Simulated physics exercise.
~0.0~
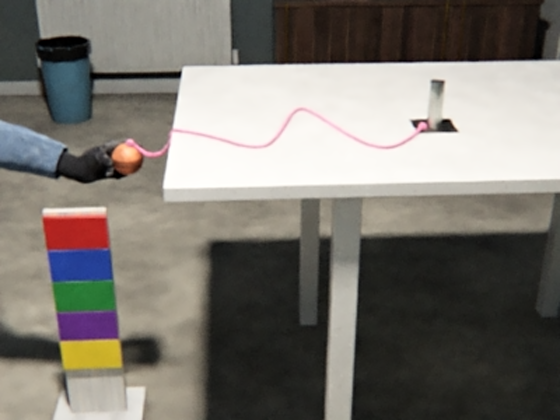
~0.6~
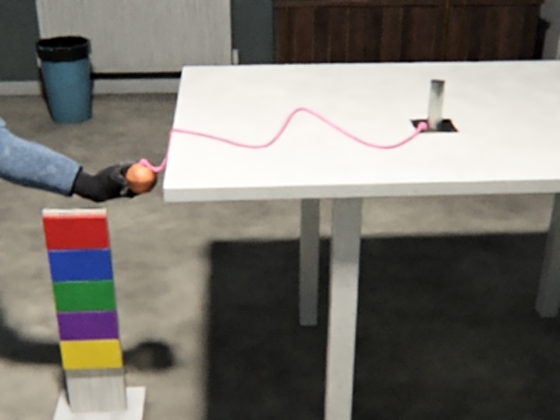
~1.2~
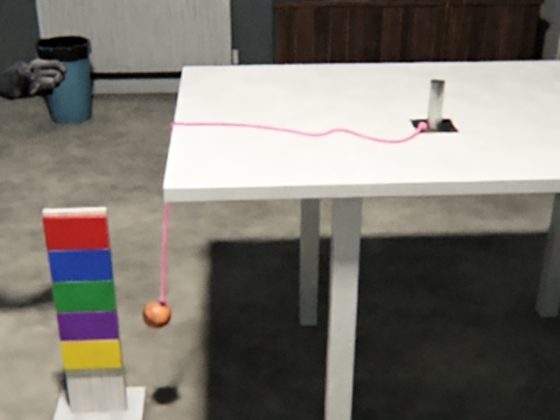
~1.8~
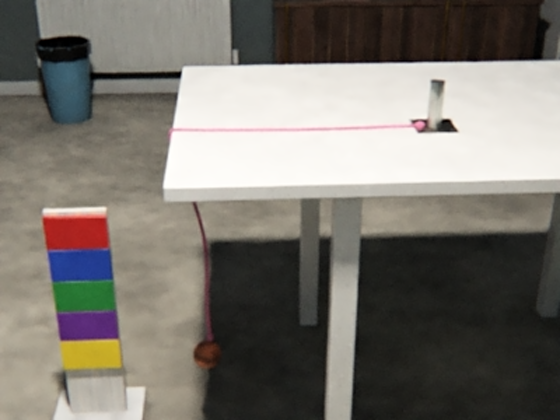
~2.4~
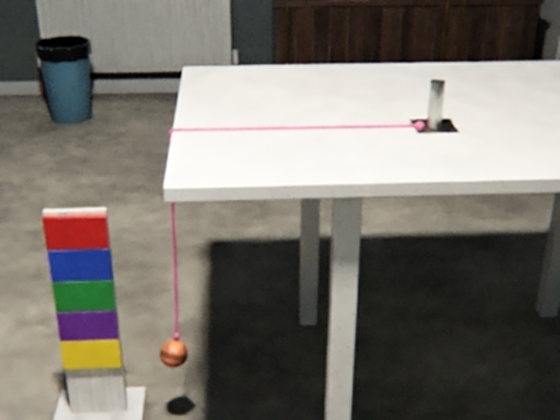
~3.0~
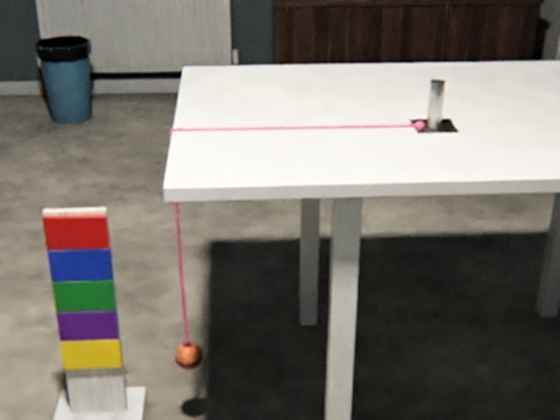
Orange ball on a pink cord dropping from a gloved hand off a table's end, swinging slightly, hanging level with yellow.
